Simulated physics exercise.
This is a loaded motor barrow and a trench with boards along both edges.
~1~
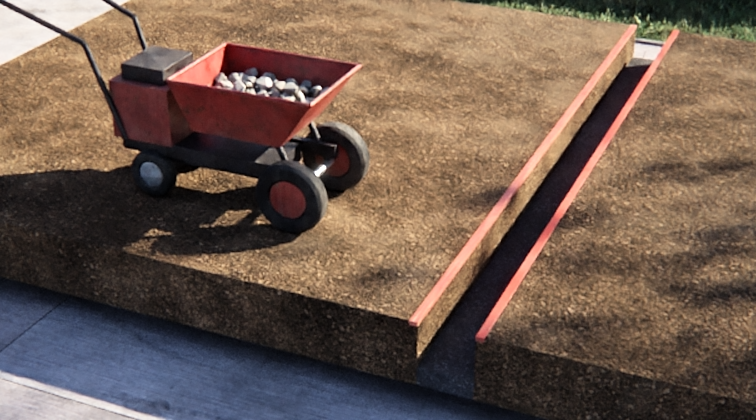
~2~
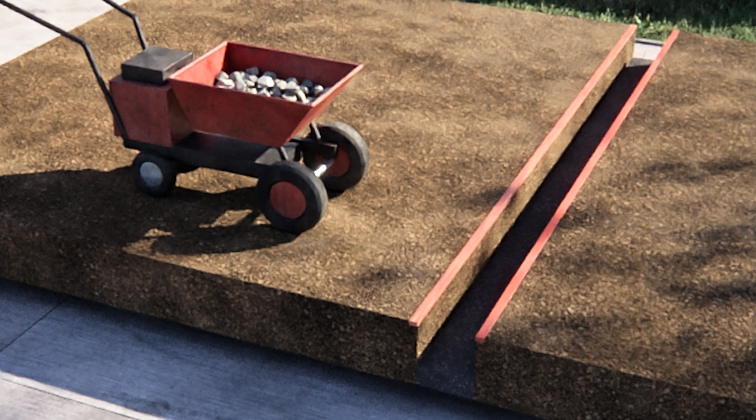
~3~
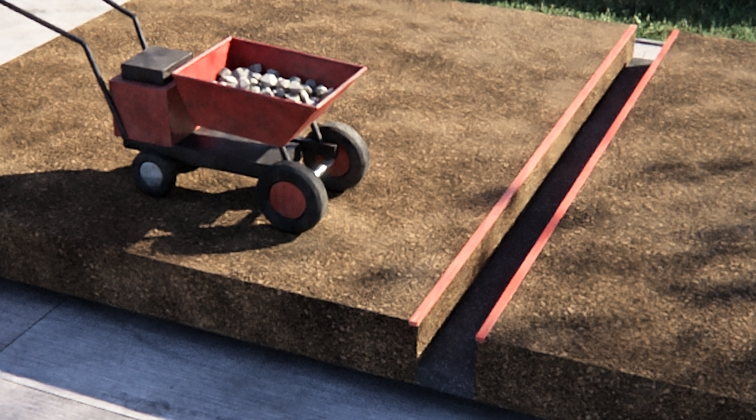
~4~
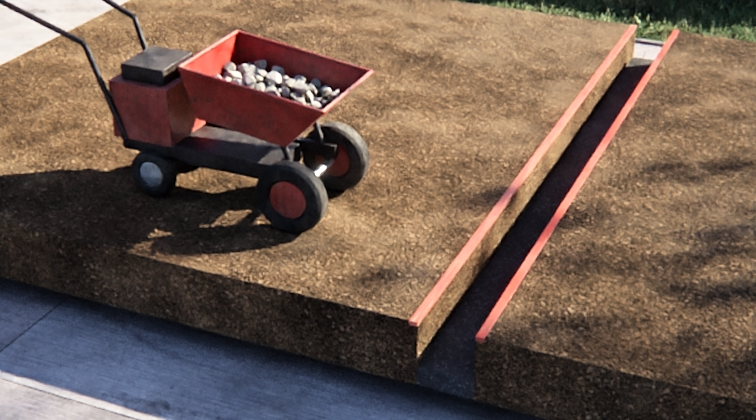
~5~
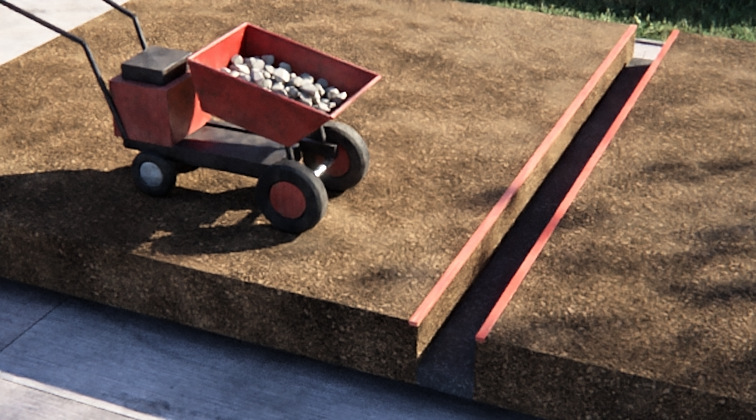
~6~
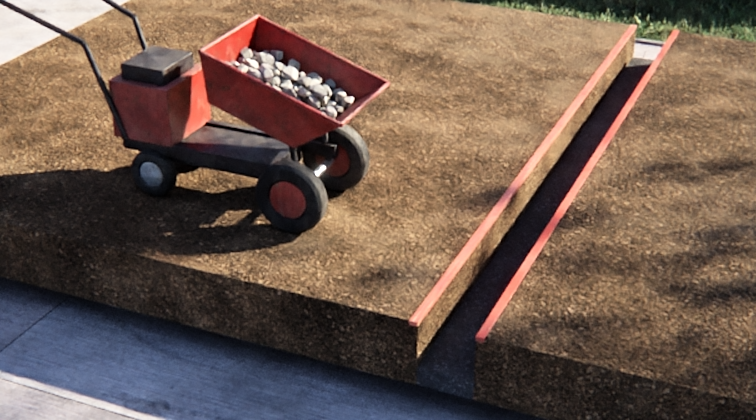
We see a red motor barrow loaded with stones standing on brown ground, left of a narrow trench edged with red boards. Its skip begins level, then gradually tilts forward to the right while the wheels stay in place.
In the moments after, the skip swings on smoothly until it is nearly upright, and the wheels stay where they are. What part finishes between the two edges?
In the trench: Only the smaller part.
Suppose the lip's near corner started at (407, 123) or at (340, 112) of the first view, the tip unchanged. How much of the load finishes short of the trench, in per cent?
Roughly 0 per cent, and 30 per cent.
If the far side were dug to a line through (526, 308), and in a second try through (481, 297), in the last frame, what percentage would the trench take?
First some 30, then 30 per cent.
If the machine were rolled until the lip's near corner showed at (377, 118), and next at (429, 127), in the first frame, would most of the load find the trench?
In turn: Above a half; not half.
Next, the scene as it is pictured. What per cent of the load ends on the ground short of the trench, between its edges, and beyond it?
In per cent, short 70, between 25 and beyond 0.
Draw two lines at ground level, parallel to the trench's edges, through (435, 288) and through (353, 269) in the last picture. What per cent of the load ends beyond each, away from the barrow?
Near 30 % and 100 %.
Just after the last frame, skip tipped steeply; every one in the skip.
A moment on, skip tipped right over; almost all in the skip; about a tenth short of the trench; just a few falling.
Further on, skip tipped right over; about a tenth in the skip; roughly two thirds short of the trench; roughly a quarter in or heaped over the trench.
When it is over, skip tipped right over; just a few in the skip; roughly two thirds short of the trench; roughly a quarter in or heaped over the trench; not one beyond it.
